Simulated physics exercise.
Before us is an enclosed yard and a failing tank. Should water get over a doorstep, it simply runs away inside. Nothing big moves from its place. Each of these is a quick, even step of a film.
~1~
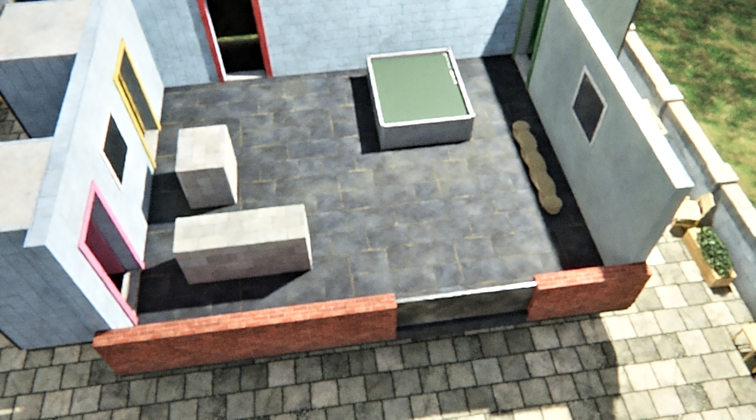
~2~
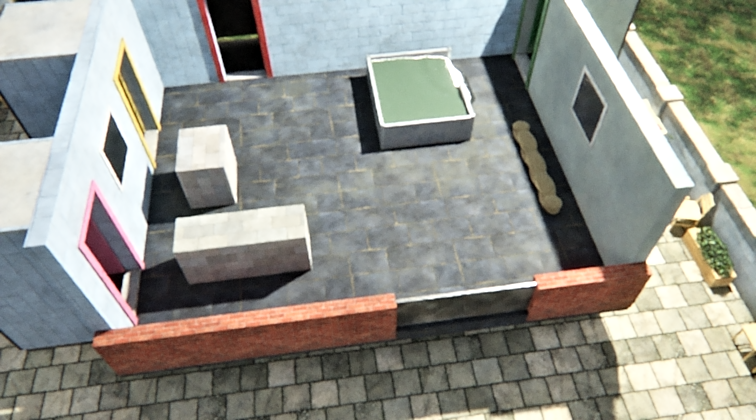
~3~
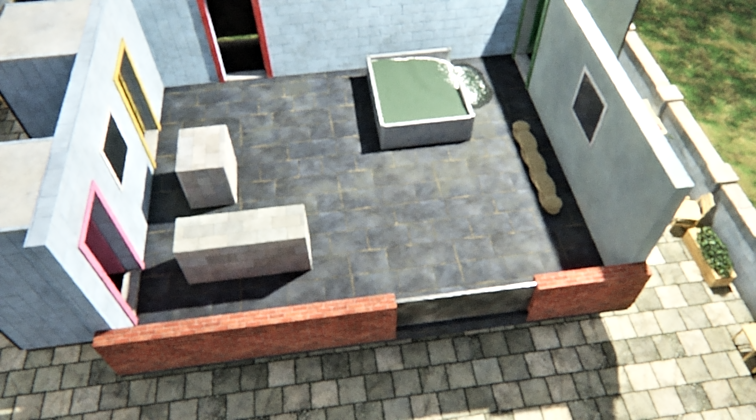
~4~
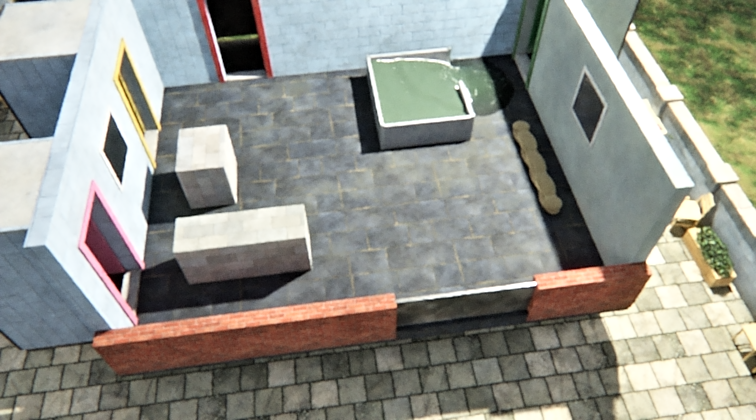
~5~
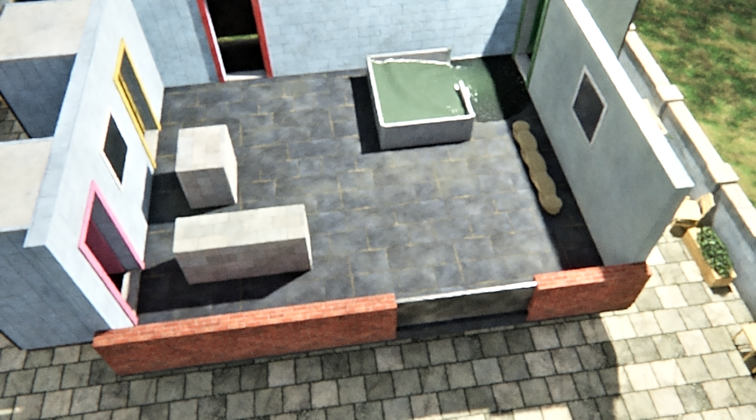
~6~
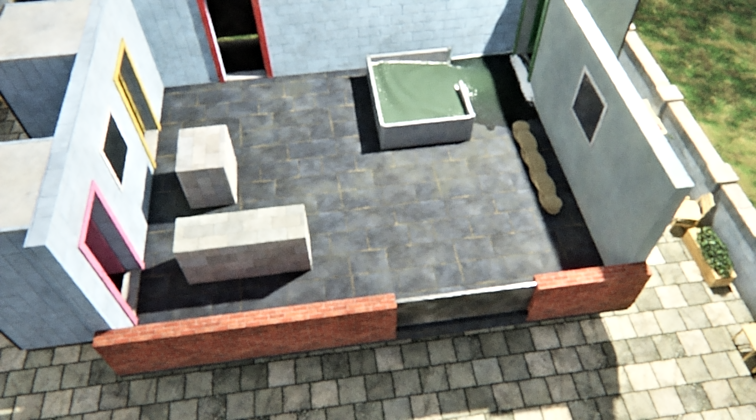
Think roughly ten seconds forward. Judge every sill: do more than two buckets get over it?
Outcome: Most likely the pink door gets two buckets or less. Most likely the green door gets too much water. Most likely the yellow door gets two buckets or less. Most likely the red door gets two buckets or less.
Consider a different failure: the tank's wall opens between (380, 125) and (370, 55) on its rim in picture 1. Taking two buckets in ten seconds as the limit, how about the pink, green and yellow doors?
Observed - pink keeps within bounds, green keeps within bounds, yellow runs over the limit.
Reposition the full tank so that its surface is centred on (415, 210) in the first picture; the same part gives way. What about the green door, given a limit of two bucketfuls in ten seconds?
Green: Undershoots.
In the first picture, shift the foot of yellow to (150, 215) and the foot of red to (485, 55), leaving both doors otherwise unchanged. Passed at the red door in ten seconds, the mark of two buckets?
In this case the red door gets beyond it.
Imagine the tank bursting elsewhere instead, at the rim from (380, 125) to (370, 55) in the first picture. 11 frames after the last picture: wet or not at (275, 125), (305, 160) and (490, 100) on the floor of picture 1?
Following the listed order, the three come out reached by the spill, reached by the spill and not reached.
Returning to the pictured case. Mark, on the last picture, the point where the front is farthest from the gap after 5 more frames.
I'd go with roughly (556, 158).
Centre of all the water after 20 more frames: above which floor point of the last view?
Estimate: (467, 114).
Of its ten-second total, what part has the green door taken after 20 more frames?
Something like 90 in a hundred.
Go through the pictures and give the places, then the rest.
In the first picture, still water in the tank at (418, 88).
In the second picture, water pours out at (452, 80) and has run to a hidden place.
In the third picture, the front is at (488, 96), out from the gap at (452, 82).
In the fourth picture, the front is at (509, 90), out from the gap at (451, 82).
In the fifth picture, the front is at (529, 94), out from the gap at (452, 82).
In the sixth picture, water pours out at (452, 82) and has run to (536, 112).
A moment on, water covers 10 % of the floor; the pink door not reached, the green door over two buckets in, the yellow door not reached, the red door not reached.
Next, water covers 10 % of the floor; the pink door not reached, the green door far over two buckets in, the yellow door not reached, the red door not reached.
Then, water covers 20 % of the floor; the pink door not reached, the green door far over two buckets in, the yellow door not reached, the red door not reached.
Later, water covers 45 % of the floor; the pink door not reached, the green door far over two buckets in, the yellow door not reached, the red door wet at the sill, nothing in.
In the end, water covers 60 % of the floor; the pink door wet at the sill, nothing in, the green door far over two buckets in, the yellow door wet at the sill, nothing in, the red door wet at the sill, nothing in.
